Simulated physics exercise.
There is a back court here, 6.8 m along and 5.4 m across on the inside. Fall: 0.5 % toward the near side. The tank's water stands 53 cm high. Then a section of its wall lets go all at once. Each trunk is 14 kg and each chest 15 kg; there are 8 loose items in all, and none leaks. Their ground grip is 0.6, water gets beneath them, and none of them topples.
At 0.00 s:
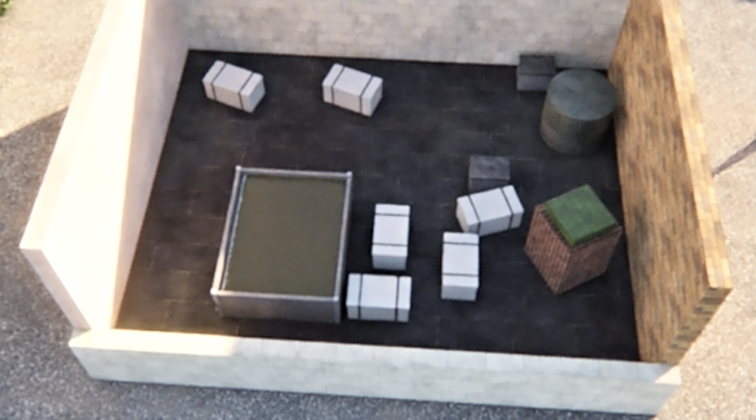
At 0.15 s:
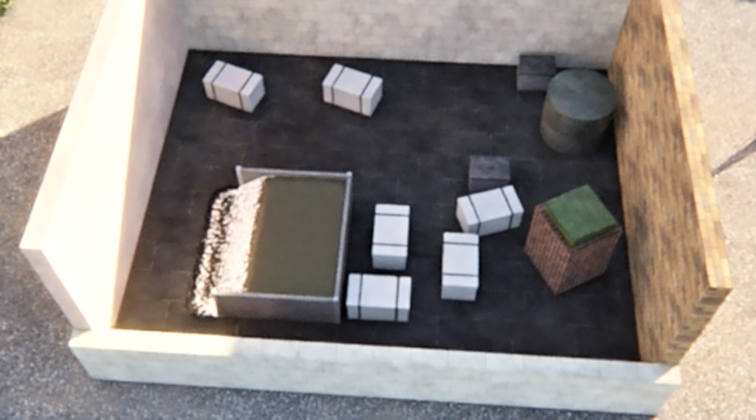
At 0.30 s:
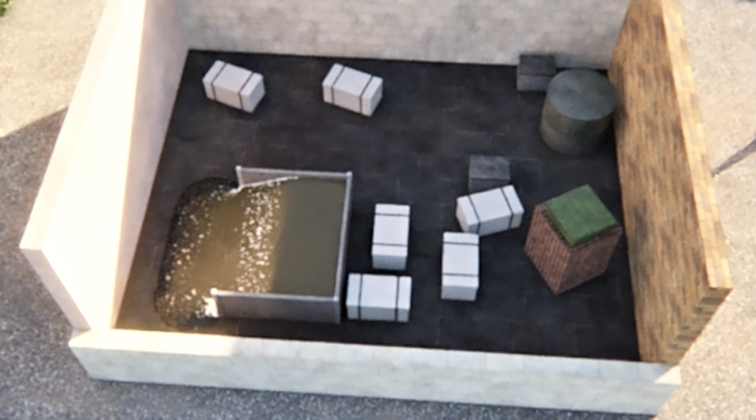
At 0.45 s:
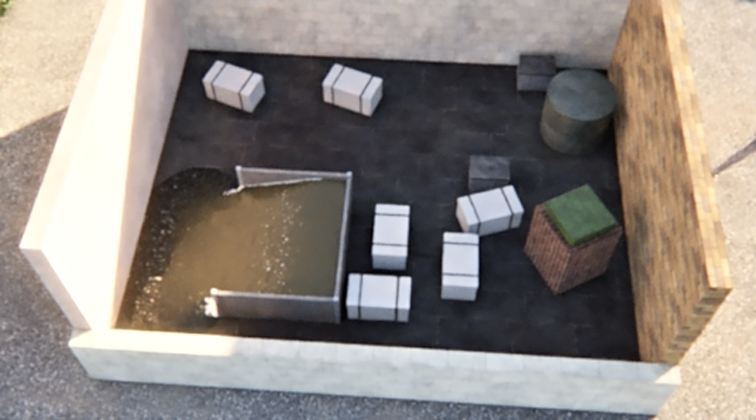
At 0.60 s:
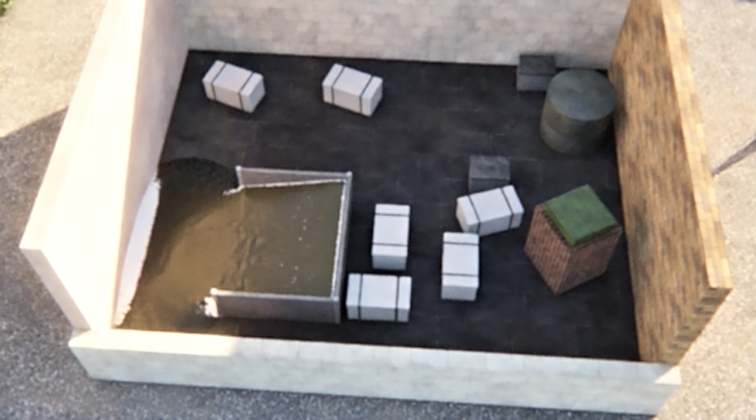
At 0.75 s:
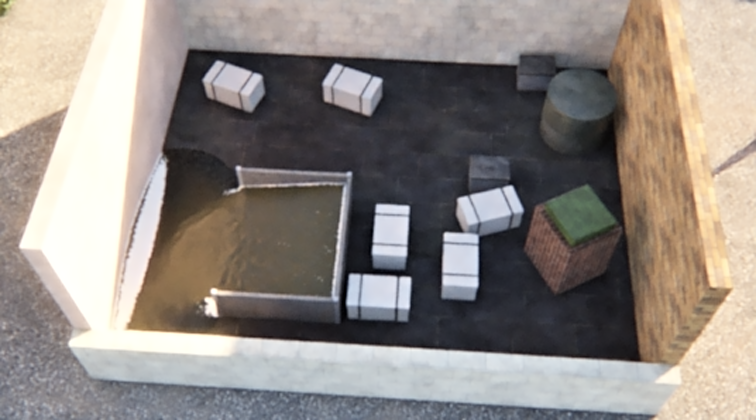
Murky water bursts out of the left side of a rectangular tank in a walled court, tumbling onto the dark floor in a foaming sheet. It spreads leftward to the pale wall and laps along its base, its surface growing smoother, while the white strapped boxes and the other objects stay still.
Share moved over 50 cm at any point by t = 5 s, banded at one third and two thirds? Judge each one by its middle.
Under a third of the items.
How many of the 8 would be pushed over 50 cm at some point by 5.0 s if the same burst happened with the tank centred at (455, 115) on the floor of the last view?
That would give 2.
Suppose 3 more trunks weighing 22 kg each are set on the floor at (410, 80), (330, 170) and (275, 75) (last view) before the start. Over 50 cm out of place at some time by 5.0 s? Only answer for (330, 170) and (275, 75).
Respectively: Doesn't reach it; tops it.
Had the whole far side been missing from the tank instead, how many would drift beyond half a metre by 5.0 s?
Then it comes to 3 of them.
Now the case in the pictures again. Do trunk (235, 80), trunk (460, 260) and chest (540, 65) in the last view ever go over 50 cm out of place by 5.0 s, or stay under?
Result, in order: Overshooting / undershooting / undershooting.
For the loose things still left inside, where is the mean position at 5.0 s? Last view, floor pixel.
Near (448, 183).
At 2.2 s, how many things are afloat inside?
That would be 0 of them.
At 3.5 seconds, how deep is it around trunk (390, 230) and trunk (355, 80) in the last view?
Depth approx. 0 cm / 3 cm.
After 1.1 s 0 of 8 are over 50 cm from their spots; 0 afloat.
After 2.2 s 0 of 8 are over 50 cm from their spots; 0 afloat.
After 3.5 s 1 of 8 are over 50 cm from their spots; 1 afloat.
After 5.0 s 2 of 8 are over 50 cm from their spots, and 2 have been at some point; 0 afloat.
